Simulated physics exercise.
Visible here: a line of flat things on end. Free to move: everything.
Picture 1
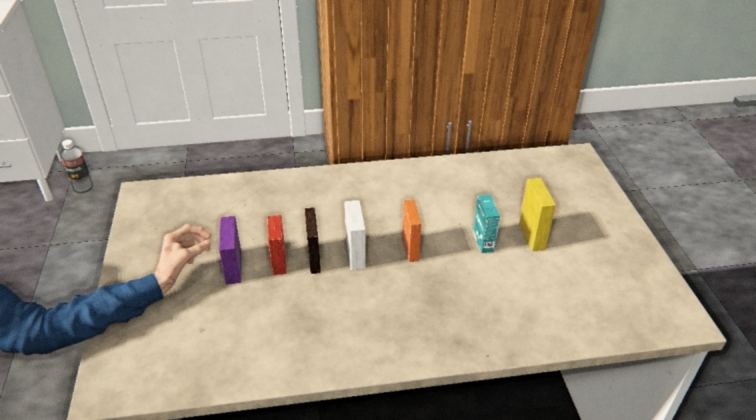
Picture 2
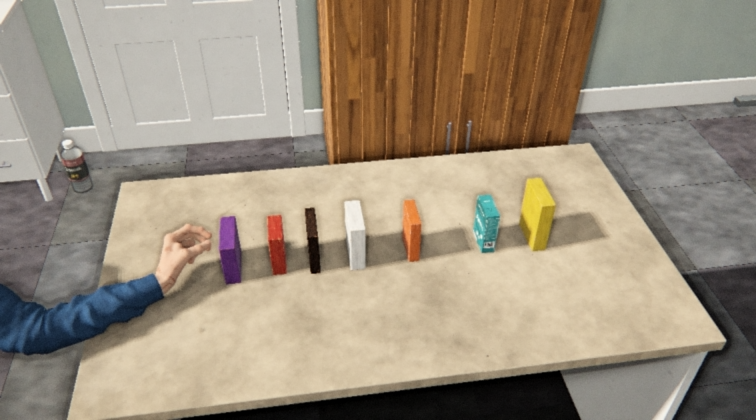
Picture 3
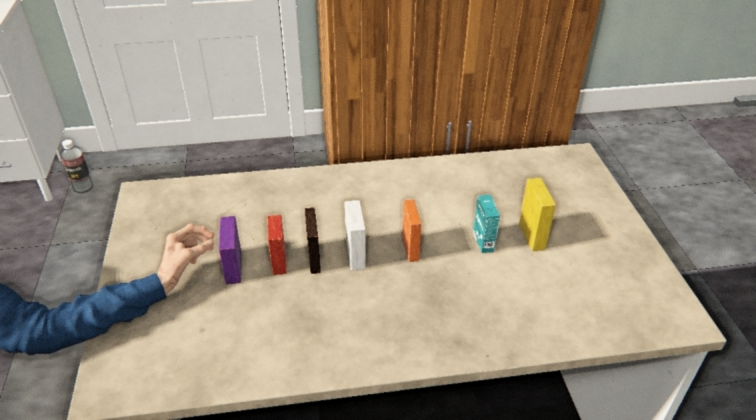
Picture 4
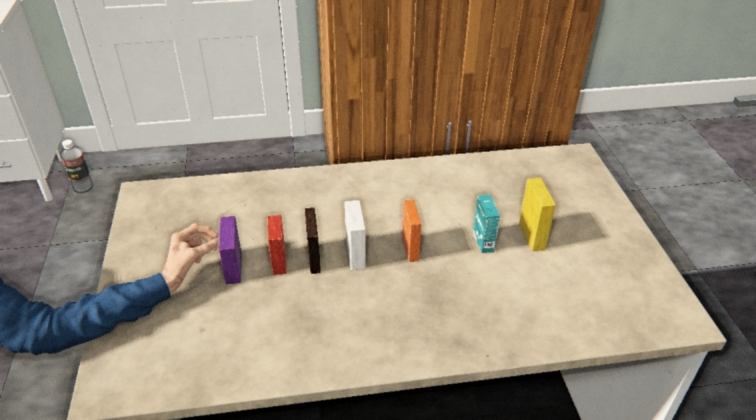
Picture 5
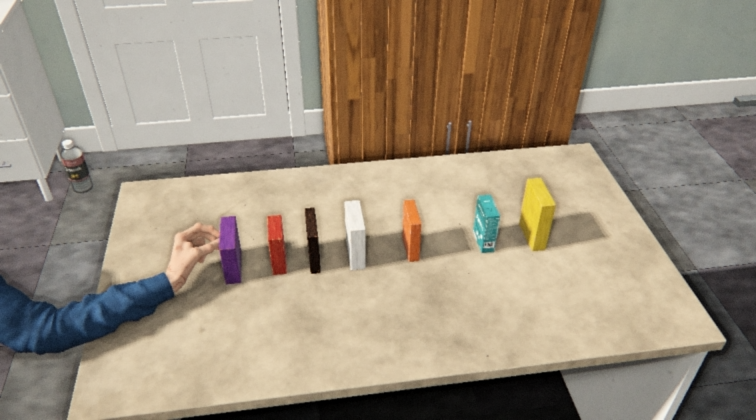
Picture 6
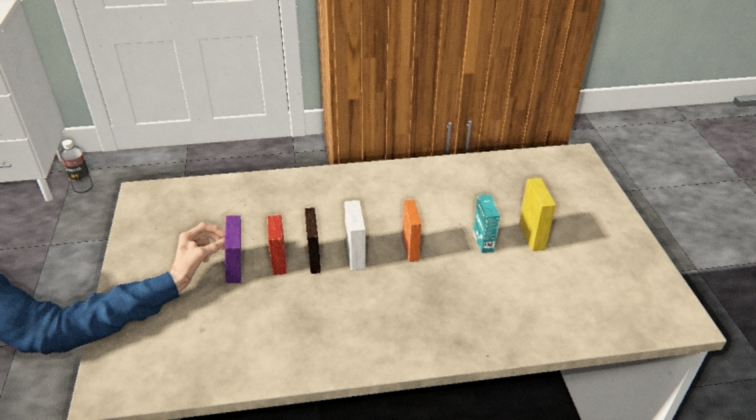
On a beige tabletop in a room with a wooden cabinet behind, seven upright flat blocks stand in a spaced row, from purple at left to yellow at right. A blue-sleeved hand edges right to the purple one, which then leans slightly rightward while the others stay still.
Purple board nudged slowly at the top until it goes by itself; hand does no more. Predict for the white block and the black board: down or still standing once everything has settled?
Once it settles - white block: Down, black board: Down.
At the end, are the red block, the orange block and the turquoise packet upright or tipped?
At the end the red block has fallen, the orange block has fallen, and the turquoise packet is standing.
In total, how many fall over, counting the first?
5.
Then, 0.50 s on from there, purple board 64° over; black board turned 6° from how it was put near (315, 240); red block turned 31° from how it was put.
Then, 0.90 s on from there, purple board 73° over; white block turned 72° from how it was put near (386, 240); black board turned 71° from how it was put near (341, 247); red block turned 71° from how it was put.
Then, 1.60 s on from there, purple board 73° over; white block on its side near (391, 246); black board turned 72° from how it was put near (342, 247); orange block on its side.
In the end, toppled on the table, orange block, red block, white block and black board; turquoise packet unmoved. At the end, from the last picture's camera, white block near (391, 246), black board near (343, 247).
